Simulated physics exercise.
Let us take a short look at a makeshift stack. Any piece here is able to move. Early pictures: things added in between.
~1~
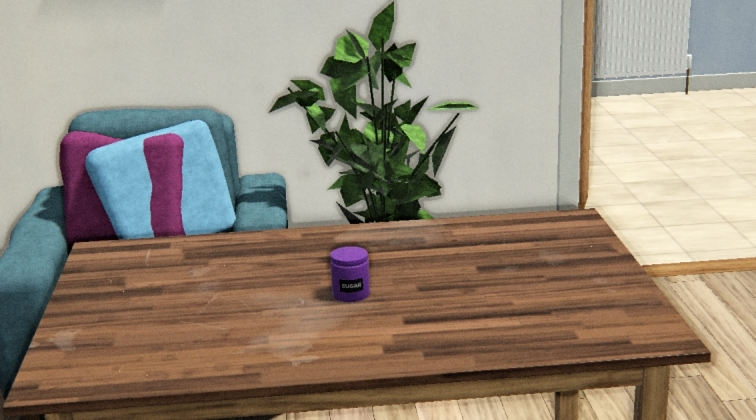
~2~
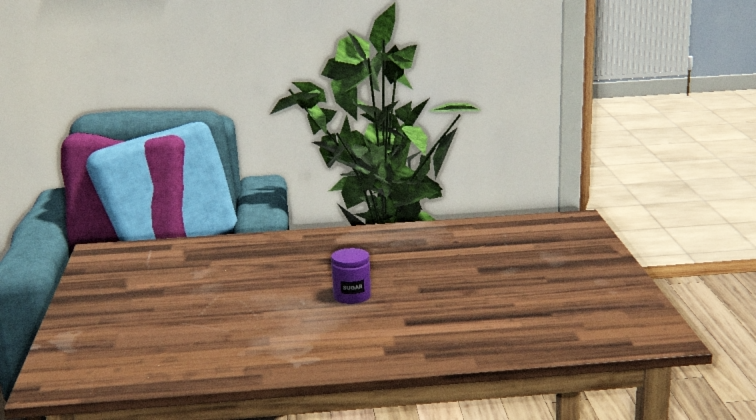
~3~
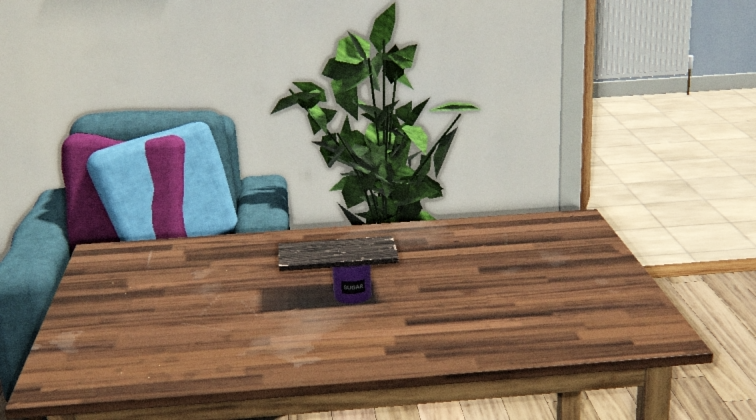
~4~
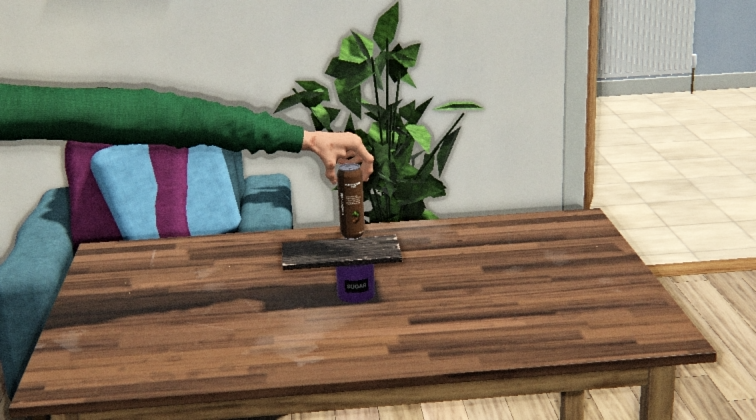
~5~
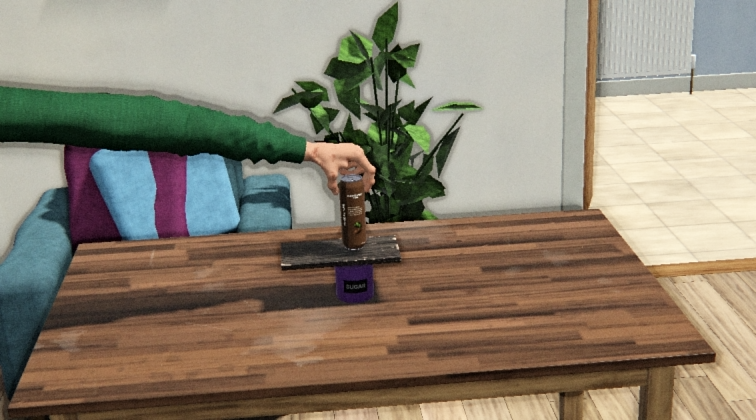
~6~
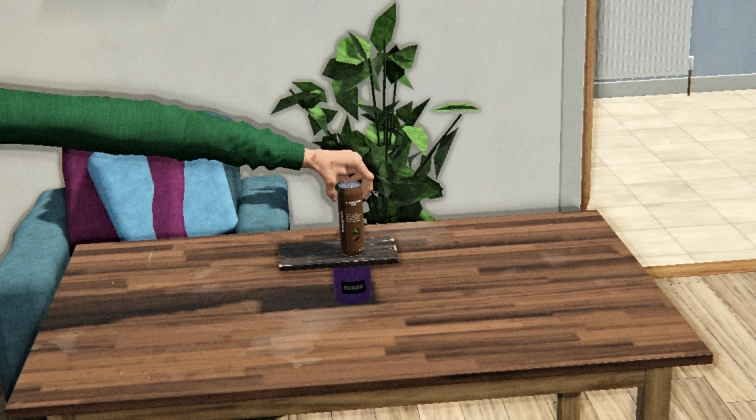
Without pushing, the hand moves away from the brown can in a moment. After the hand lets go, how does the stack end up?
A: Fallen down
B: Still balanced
B.
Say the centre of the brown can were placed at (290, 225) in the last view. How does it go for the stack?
What happens next is that it goes down.
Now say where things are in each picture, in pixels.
In the first frame, the last thing is not in view yet; purple jar (350, 274).
In the second frame, the last thing is not in view yet; purple jar (351, 276).
In the third frame, the last thing is not in view yet; purple jar (352, 276).
In the fourth frame, still above its spot; brown can (351, 202); purple jar (355, 275).
In the fifth frame, still above its spot; brown can (353, 212); purple jar (354, 275).
In the sixth frame, set down, still held; brown can (351, 219); purple jar (352, 276).
Then, 0.20 s after the last picture, nothing has stirred.
Then, 0.40 s after the last picture, brown can resting near (351, 219).
At rest, all 3 in place. Seen from the same camera at the end, brown can near (351, 219). The stack stays up.
